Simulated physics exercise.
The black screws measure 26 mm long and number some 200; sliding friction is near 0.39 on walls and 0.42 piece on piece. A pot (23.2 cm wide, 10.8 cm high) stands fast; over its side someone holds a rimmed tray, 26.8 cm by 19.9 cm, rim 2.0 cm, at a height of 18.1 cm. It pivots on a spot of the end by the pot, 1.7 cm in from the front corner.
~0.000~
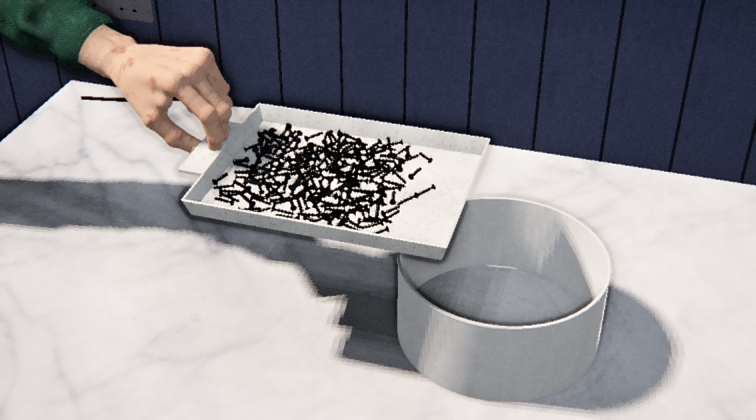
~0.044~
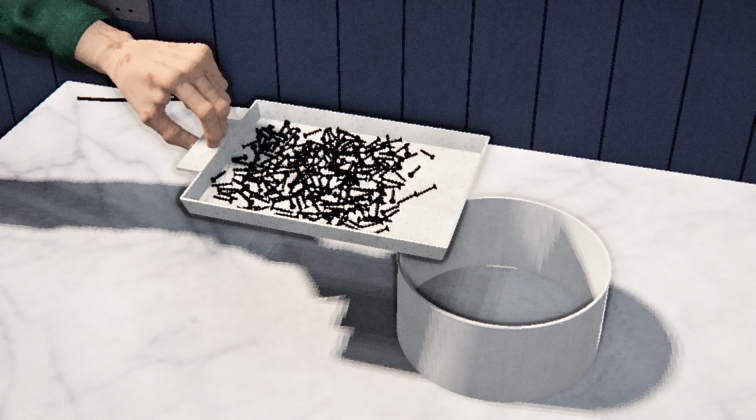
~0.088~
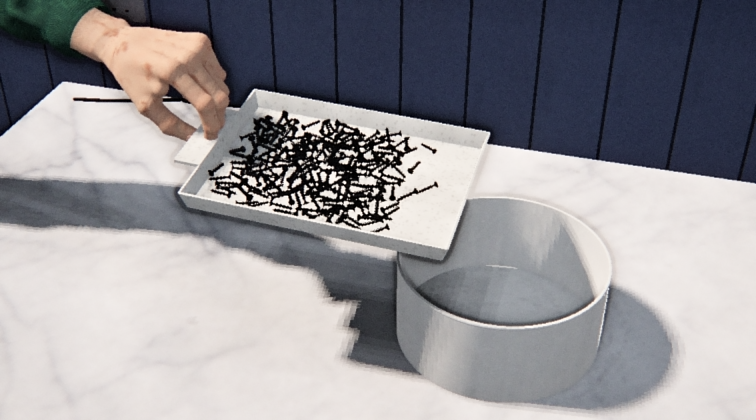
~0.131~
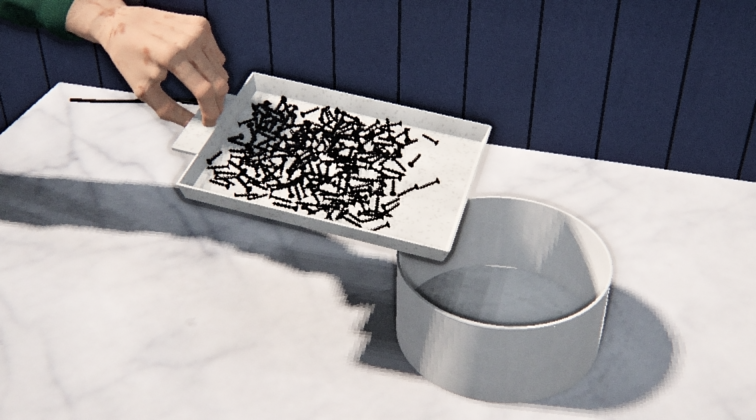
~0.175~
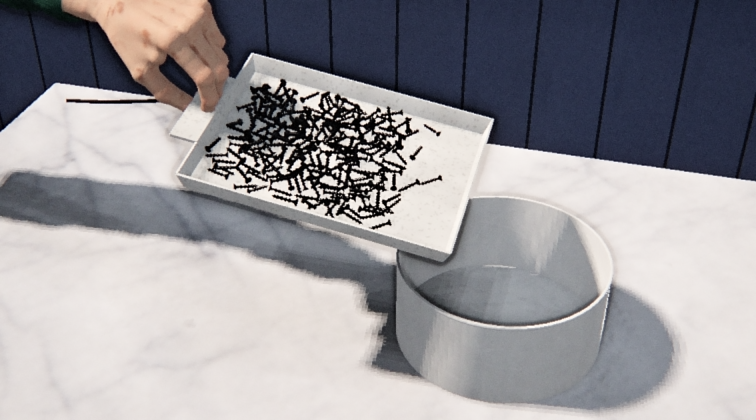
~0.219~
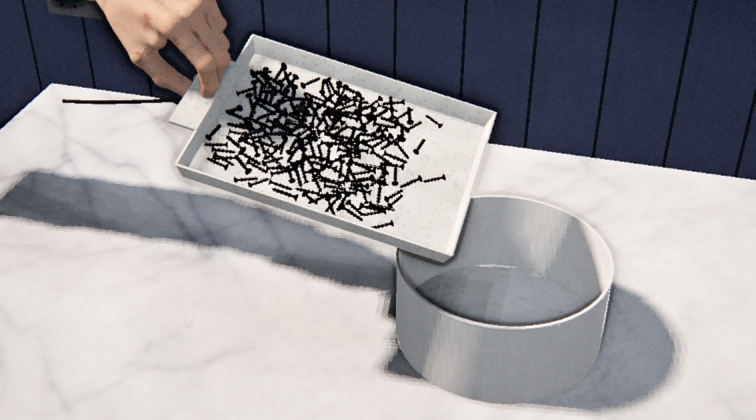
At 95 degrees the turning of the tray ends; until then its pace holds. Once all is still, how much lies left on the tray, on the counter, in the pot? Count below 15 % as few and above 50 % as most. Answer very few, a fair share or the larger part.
Tray very few, counter the larger part, pot very few.
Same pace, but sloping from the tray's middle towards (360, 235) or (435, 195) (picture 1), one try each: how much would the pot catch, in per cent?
Some 0 and 100 per cent.
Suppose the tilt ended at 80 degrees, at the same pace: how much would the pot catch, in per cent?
It would be near 5 per cent.
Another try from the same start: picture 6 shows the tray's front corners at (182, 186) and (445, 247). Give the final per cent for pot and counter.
Pot 0, counter 100.
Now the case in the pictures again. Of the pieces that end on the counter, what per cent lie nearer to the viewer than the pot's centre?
About 100 per cent.
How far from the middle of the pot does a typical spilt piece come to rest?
Some 20 cm.
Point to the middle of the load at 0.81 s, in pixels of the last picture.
Around (468, 302).
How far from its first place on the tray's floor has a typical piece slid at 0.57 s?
About 9 cm.
Then, at 0.57 s, tilt 55 degrees; the tray holds 100 %, the pot 0 %.
Then, at 0.81 s, tilt 81 degrees; the tray holds 40 %, the pot 0 %.
After 1.15 s, tilt 95 degrees; the tray holds 0 %, the pot 5 %.
At rest (2.1 s), tray 0 %, counter 95 %, pot 5 %.
